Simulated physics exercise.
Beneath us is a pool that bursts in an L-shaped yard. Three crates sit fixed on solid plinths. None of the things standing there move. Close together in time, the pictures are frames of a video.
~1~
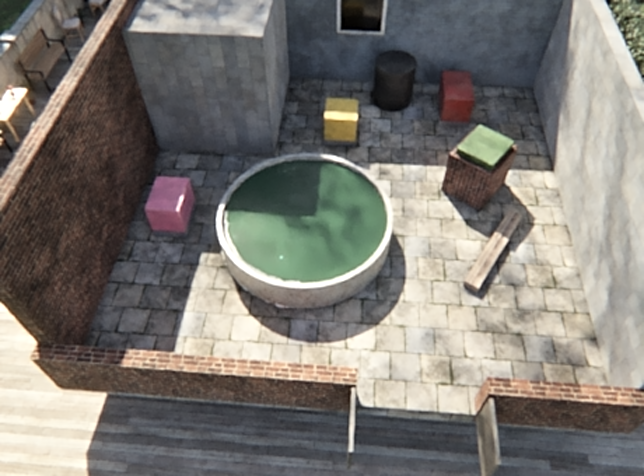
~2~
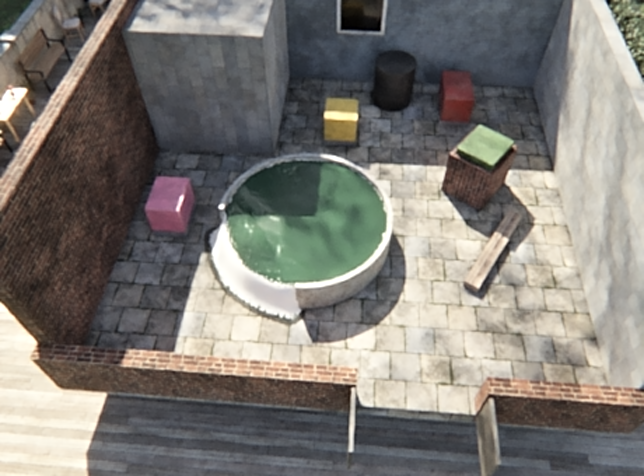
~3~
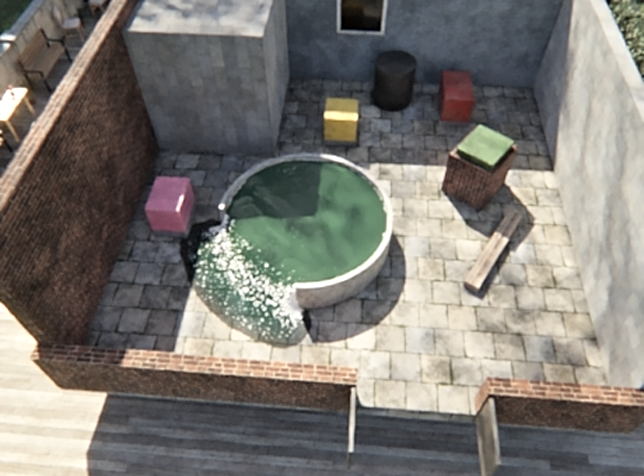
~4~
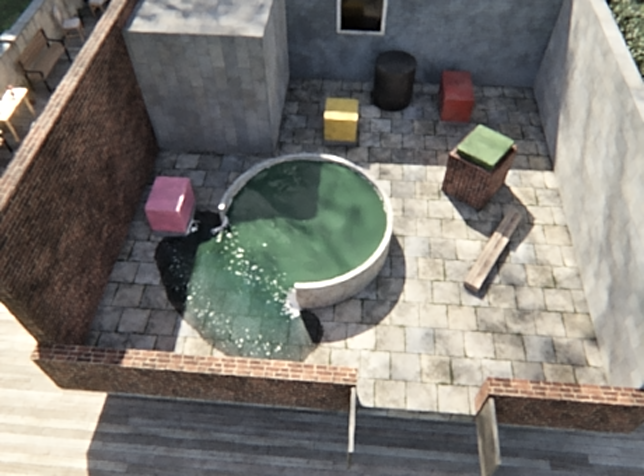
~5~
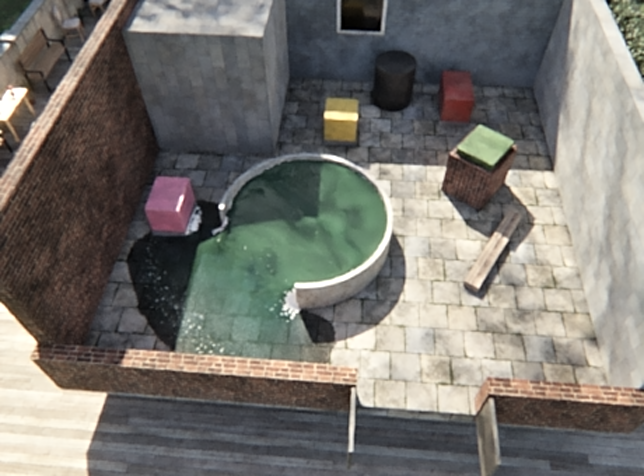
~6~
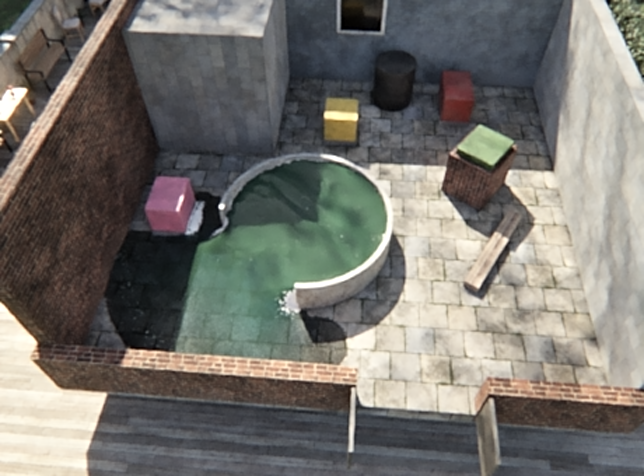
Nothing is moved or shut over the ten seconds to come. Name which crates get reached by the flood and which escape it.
Result: The pink crate will come out wet. The red crate will come out dry. The yellow crate will come out dry.
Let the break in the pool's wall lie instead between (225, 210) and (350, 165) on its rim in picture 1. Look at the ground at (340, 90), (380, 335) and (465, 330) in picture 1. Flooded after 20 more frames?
The first comes out soaked, the second untouched, the third untouched.
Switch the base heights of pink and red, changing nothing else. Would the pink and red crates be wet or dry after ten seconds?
Then pink gets flooded and red stays clear.
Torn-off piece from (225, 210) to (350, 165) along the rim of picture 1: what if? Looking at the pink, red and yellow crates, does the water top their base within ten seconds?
Going crate by crate, the pink one is caught, then the red one is caught, then the yellow one is caught.
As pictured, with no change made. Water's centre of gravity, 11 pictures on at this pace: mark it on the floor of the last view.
Centre of mass: Roughly (237, 278).
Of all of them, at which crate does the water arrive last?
I'd pick the one in red.
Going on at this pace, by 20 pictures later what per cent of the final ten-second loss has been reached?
That comes to 5 per cent, as I work it out.
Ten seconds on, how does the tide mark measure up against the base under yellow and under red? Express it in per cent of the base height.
80 and 50 per cent, roughly.
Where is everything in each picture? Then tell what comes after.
The round pool at (305, 217) is whole and still, in the first frame.
Water pours out at (239, 272) and has run to (295, 318), in the second frame.
The front is at (288, 342), out from the gap at (240, 274), in the third frame.
Water pours out at (240, 275) and has run to (298, 357), in the fourth frame.
The front is at a hidden place, out from the gap at (240, 275), in the fifth frame.
Water pours out at (240, 275) and has run to a hidden place, in the sixth frame.
A moment on, water covers 20 % of the floor; the pink crate water round its plinth, the red crate not reached, the yellow crate not reached.
Next, water covers 25 % of the floor; the pink crate water round its plinth, the red crate not reached, the yellow crate not reached.
Then, water covers 35 % of the floor; the pink crate water round its plinth, the red crate not reached, the yellow crate not reached.
Later, water covers 65 % of the floor; the pink crate water round its plinth, the red crate not reached, the yellow crate water round its plinth.
In the end, water covers 90 % of the floor; the pink crate was topped, the red crate stayed above the water, the yellow crate stayed above the water.
